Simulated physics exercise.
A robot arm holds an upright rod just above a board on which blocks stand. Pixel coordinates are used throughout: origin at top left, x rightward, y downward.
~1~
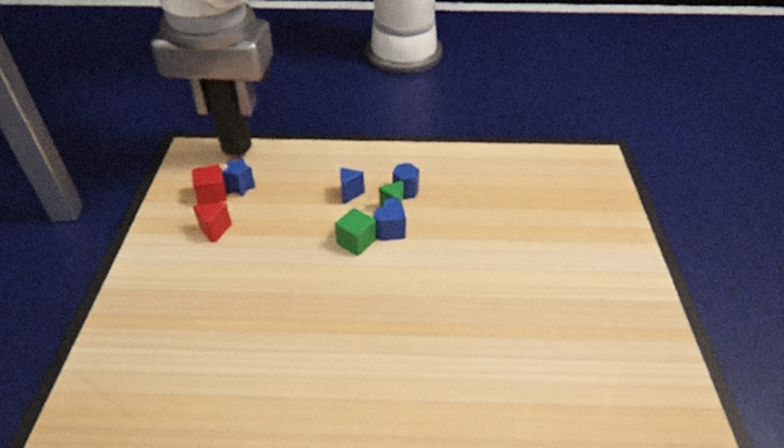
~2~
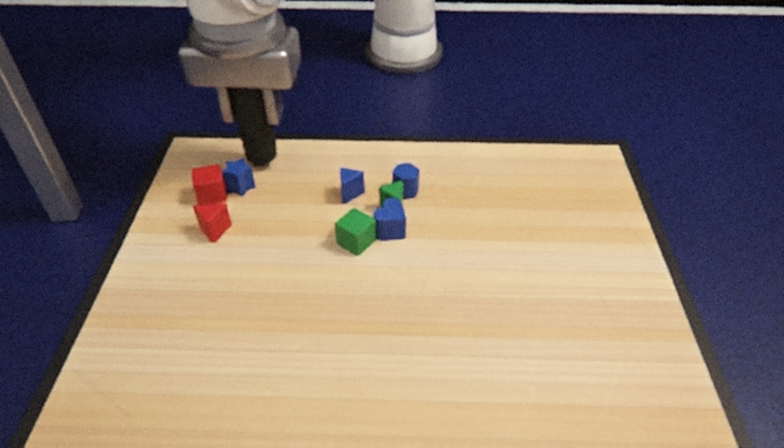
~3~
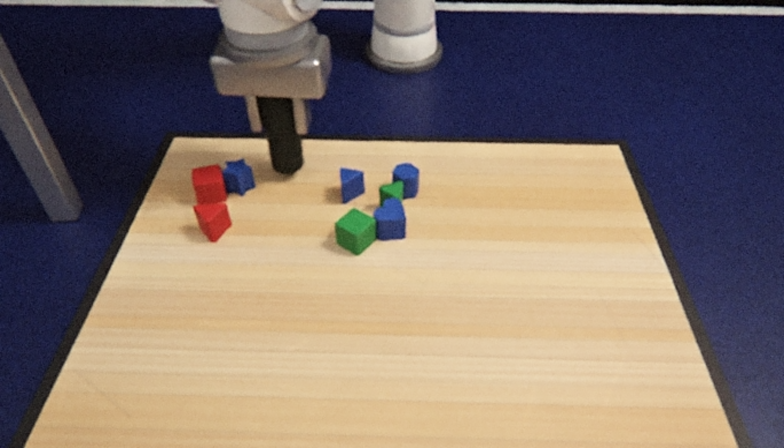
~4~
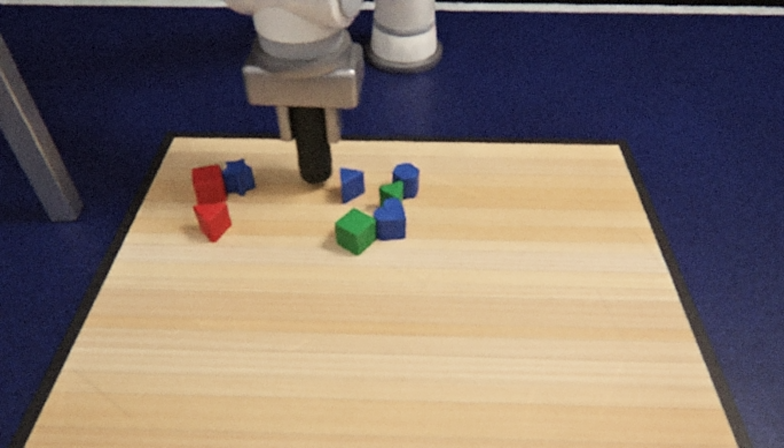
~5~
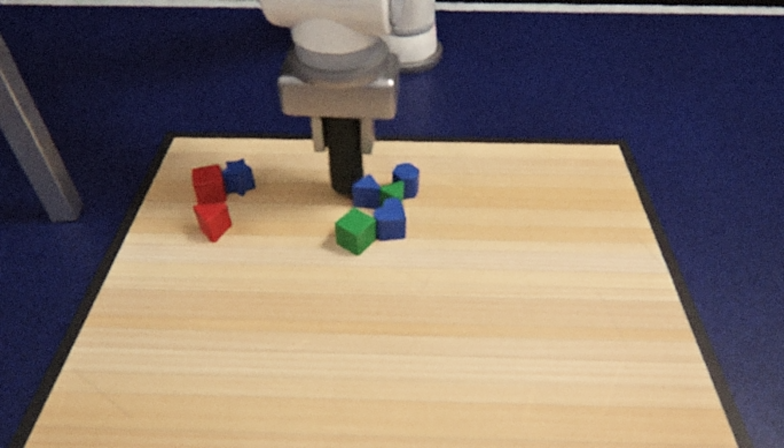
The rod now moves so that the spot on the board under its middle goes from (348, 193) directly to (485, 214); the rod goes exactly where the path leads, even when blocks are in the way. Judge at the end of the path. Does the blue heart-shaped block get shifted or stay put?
At the moment the path ends, the blue heart-shaped block no longer stands where it did.
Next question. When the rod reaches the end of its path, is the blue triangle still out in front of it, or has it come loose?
It slides aside on the way.
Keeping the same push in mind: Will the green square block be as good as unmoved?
Answer: Yes.
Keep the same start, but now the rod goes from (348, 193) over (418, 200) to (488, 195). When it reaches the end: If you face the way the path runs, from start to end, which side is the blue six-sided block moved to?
It moves off to the left.
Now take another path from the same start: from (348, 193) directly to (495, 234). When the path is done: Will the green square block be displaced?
That would be a no.
The first path, step by step. One third of the way, rod at (393, 191); blue triangle at (401, 195), turned 35° clockwise; blue heart-shaped block at (397, 216), turned 45° clockwise; green triangle at (420, 197), turned 50° anticlockwise; blue six-sided block at (420, 169), turned 25° anticlockwise.
Two thirds of the way, rod at (439, 198); blue triangle at (416, 200), turned 65° clockwise; blue heart-shaped block at (398, 217), turned 60° clockwise; green triangle at (438, 206); blue six-sided block at (439, 166), turned 95° anticlockwise.
At the end, rod at (486, 206); green square block in place; blue triangle at (416, 200), turned 65° clockwise; blue heart-shaped block at (398, 217), turned 60° clockwise; green triangle at (440, 207), turned 15° clockwise; blue six-sided block at (439, 166), turned 95° anticlockwise.
